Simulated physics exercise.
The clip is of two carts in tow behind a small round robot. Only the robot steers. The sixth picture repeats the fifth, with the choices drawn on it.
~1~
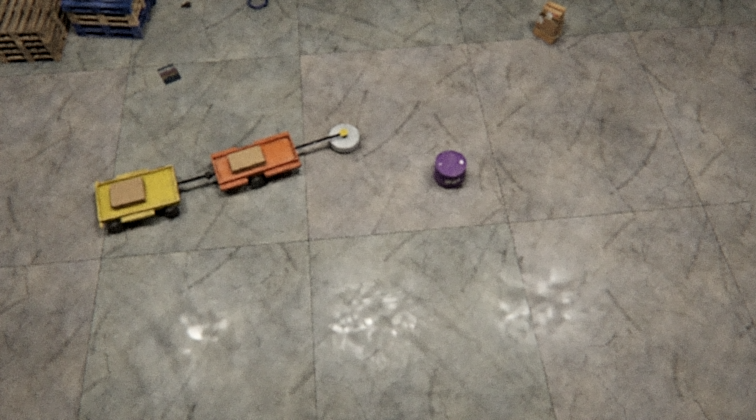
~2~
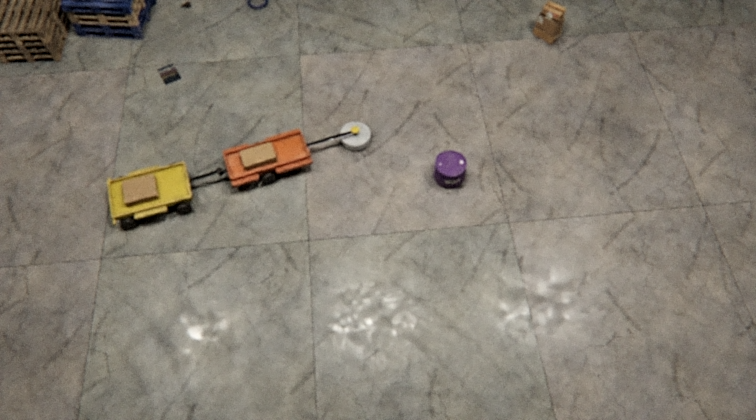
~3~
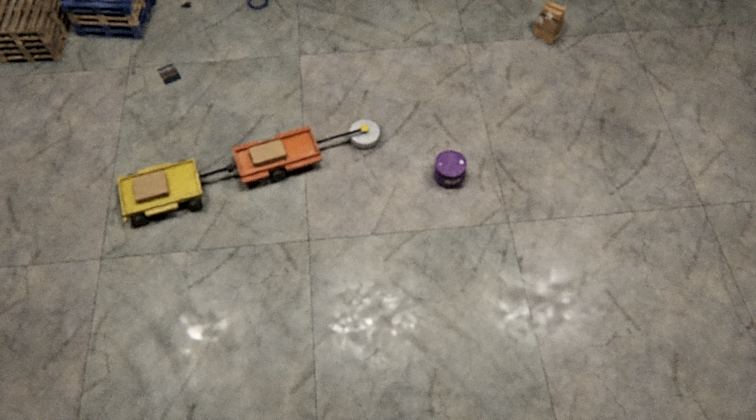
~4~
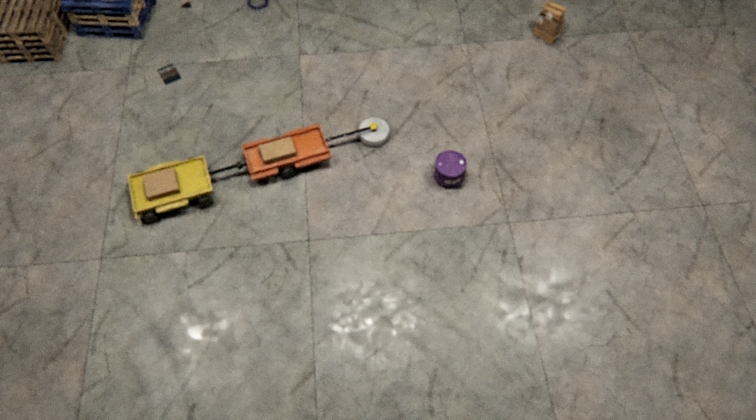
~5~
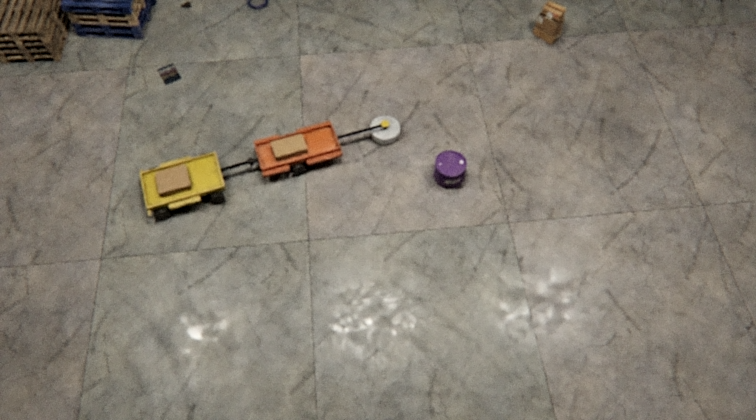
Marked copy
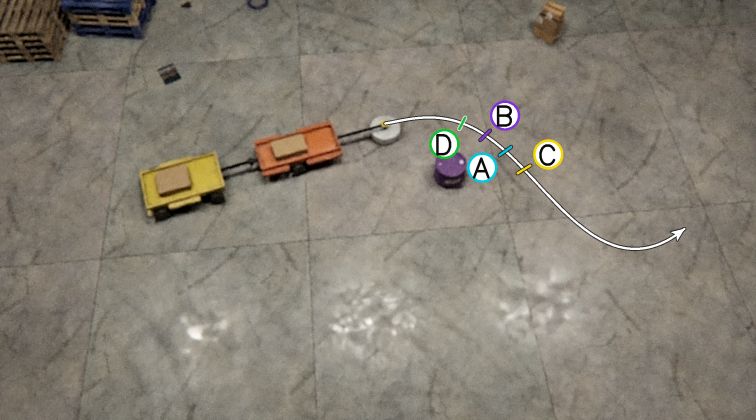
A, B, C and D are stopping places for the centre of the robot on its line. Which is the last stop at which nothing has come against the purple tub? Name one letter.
The farthest safe stop is B.
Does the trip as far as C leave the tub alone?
For that mark, no.
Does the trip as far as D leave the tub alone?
For that mark, yes.
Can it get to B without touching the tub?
Yes.
On the marked copy, A at (505, 151); B at (485, 135); C at (524, 169); D at (462, 123); the route from (385, 123) via (532, 178) to (684, 229).
Taking B. A third of the way, robot (421, 123), last cart (221, 169).
Two thirds of the way, robot (456, 127), last cart (256, 159).
When it is over, robot (484, 140), last cart (283, 150); nothing has been touched.
As for the rest, A is too far, the tub has been hit; C is too far, the tub has been hit; D is safe but short.
